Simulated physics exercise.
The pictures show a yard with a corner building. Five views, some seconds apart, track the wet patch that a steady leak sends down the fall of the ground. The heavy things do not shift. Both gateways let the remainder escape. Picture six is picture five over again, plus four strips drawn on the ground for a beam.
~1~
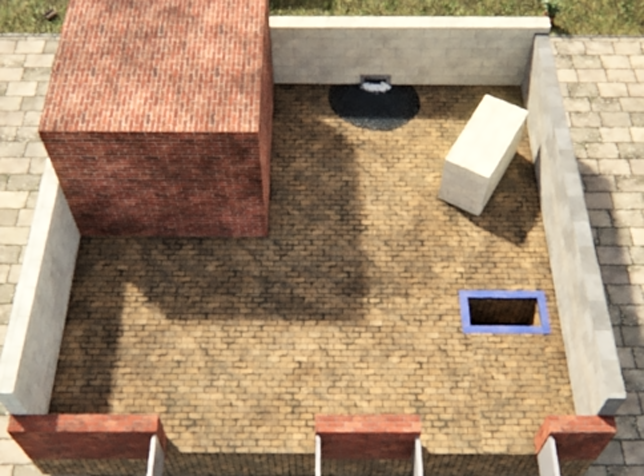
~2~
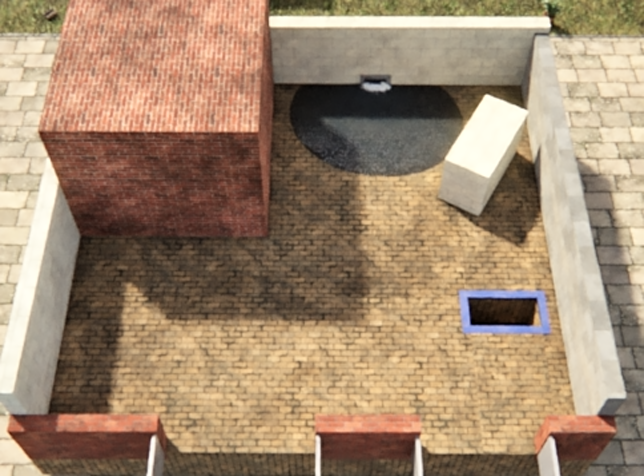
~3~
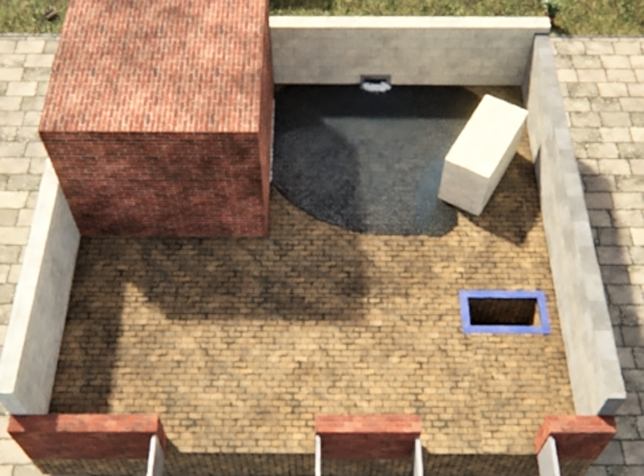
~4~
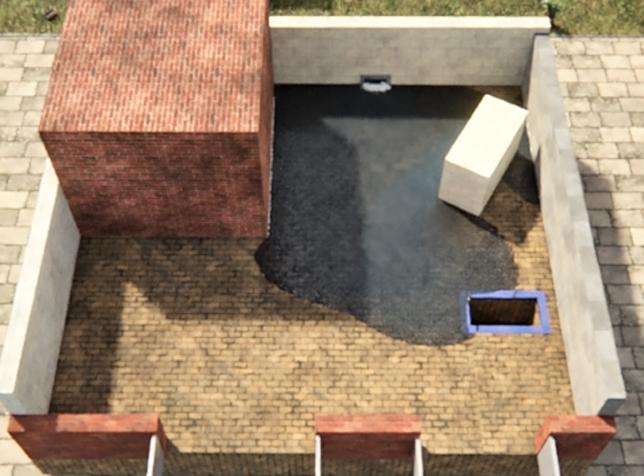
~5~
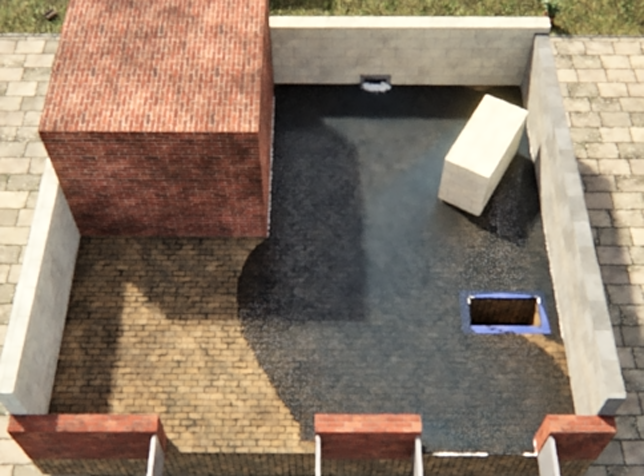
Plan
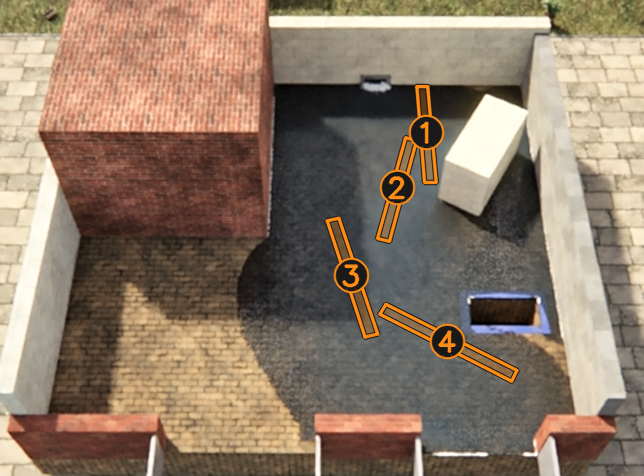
A red brick building fills the upper left corner of a walled, brick-paved yard, seen from high above by a still camera. A pale block sits at an angle at upper right, a blue-framed drain lies below it, and gaps open between low red walls along the front. Dark water spreads from an outfall in the back wall, passes around the block, reaches the drain, and covers most of the paving, leaving the lower left dry.
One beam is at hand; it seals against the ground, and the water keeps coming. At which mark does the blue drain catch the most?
I would pick spot 4.
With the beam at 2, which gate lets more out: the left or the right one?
More leaves on the right.
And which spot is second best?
Spot 3.
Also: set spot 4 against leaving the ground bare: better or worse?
Spot 4 is better.
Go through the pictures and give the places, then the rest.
Outfall at (375, 80); blue drain at (504, 312); open gate at (475, 438); open gate at (241, 437); front seen at (362, 124), 4 % of the ground wet; blue drain still dry, in the first picture.
Front seen at (388, 173), 13 % of the ground wet; blue drain still dry, in the second picture.
Front seen at (431, 228), 26 % of the ground wet; blue drain still dry, in the third picture.
Front seen at (412, 341), 44 % of the ground wet; blue drain taking water, in the fourth picture.
In the fifth picture, 69 % of the ground is wet; blue drain taking water.
On the marked copy, 1 from (430, 182) to (422, 86); 2 from (383, 239) to (411, 138); 3 from (333, 219) to (371, 335); 4 from (382, 309) to (514, 375).
With 1, about 25 % of the stream goes into the blue drain, about 75 % out by the gates.
With 2, about 24 % of the stream goes into the blue drain, about 76 % out by the gates.
With 3, about 32 % of the stream goes into the blue drain, about 68 % out by the gates.
With 4, about 48 % of the stream goes into the blue drain, about 52 % out by the gates.
